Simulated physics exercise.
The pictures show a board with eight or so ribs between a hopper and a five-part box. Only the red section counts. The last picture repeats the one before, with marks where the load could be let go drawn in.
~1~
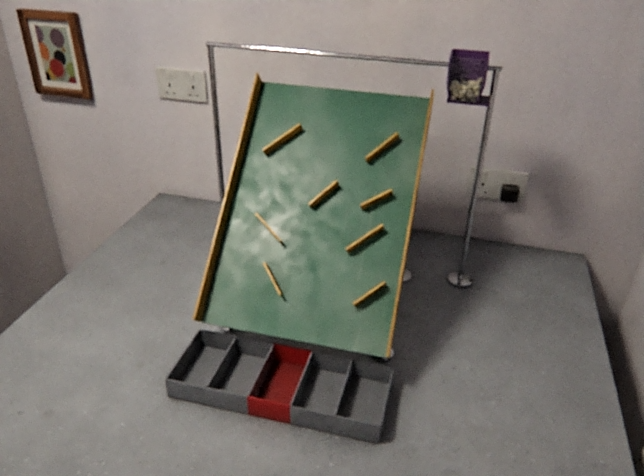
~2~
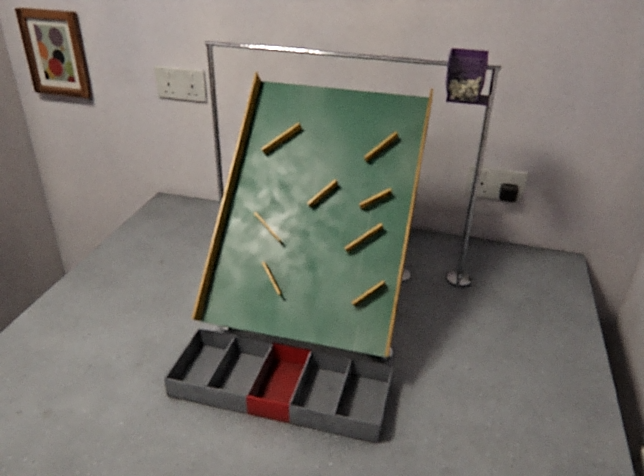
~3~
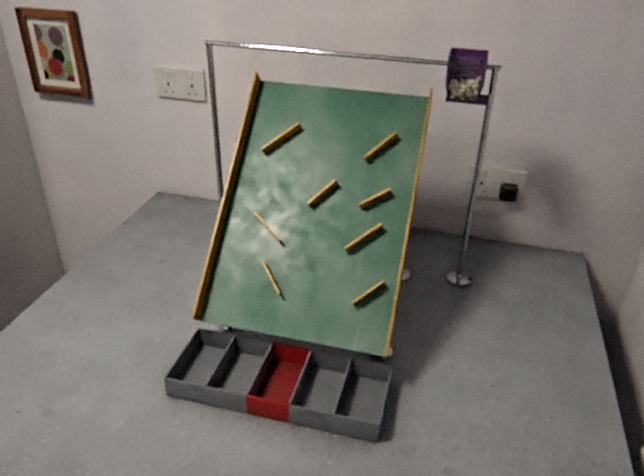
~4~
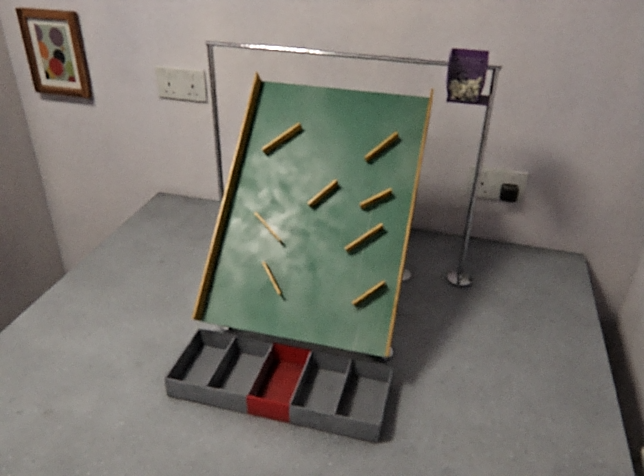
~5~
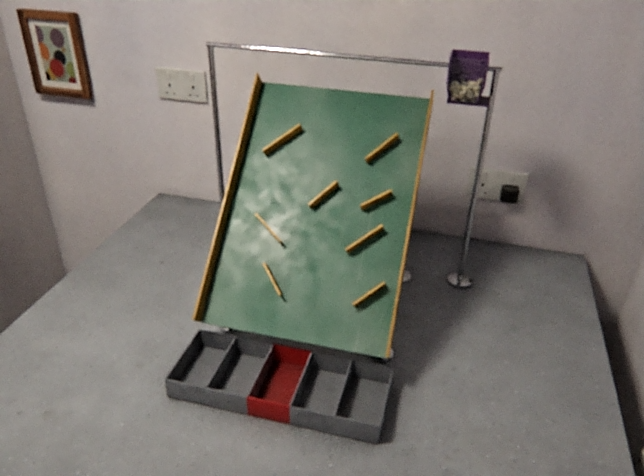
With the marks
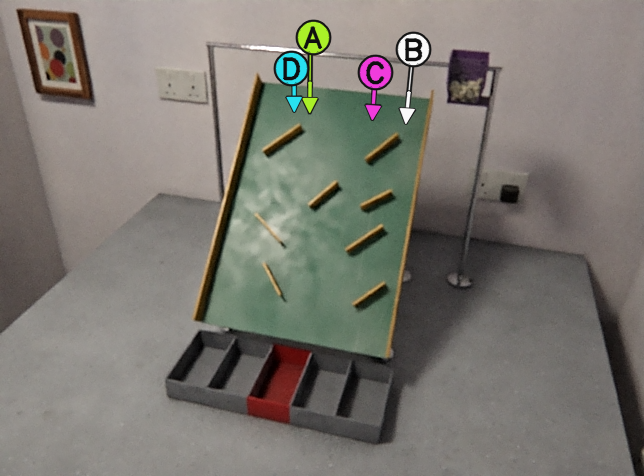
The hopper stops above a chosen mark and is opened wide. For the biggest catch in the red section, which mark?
Go for C.
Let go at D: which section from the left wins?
The first.
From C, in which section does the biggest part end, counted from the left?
It is the third one.
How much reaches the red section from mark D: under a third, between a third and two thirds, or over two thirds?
Under a third.
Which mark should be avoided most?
The answer is D.
On the marked copy, mark A meets the board at (309, 107); mark B meets the board at (406, 118); mark C meets the board at (372, 114); mark D meets the board at (294, 106).
With A, roughly a third in the red section, roughly two thirds in other sections.
With B, roughly a third in the red section, roughly two thirds in other sections.
With C, roughly two thirds in the red section, roughly a quarter in other sections.
With D, about a tenth in the red section, almost all in other sections.
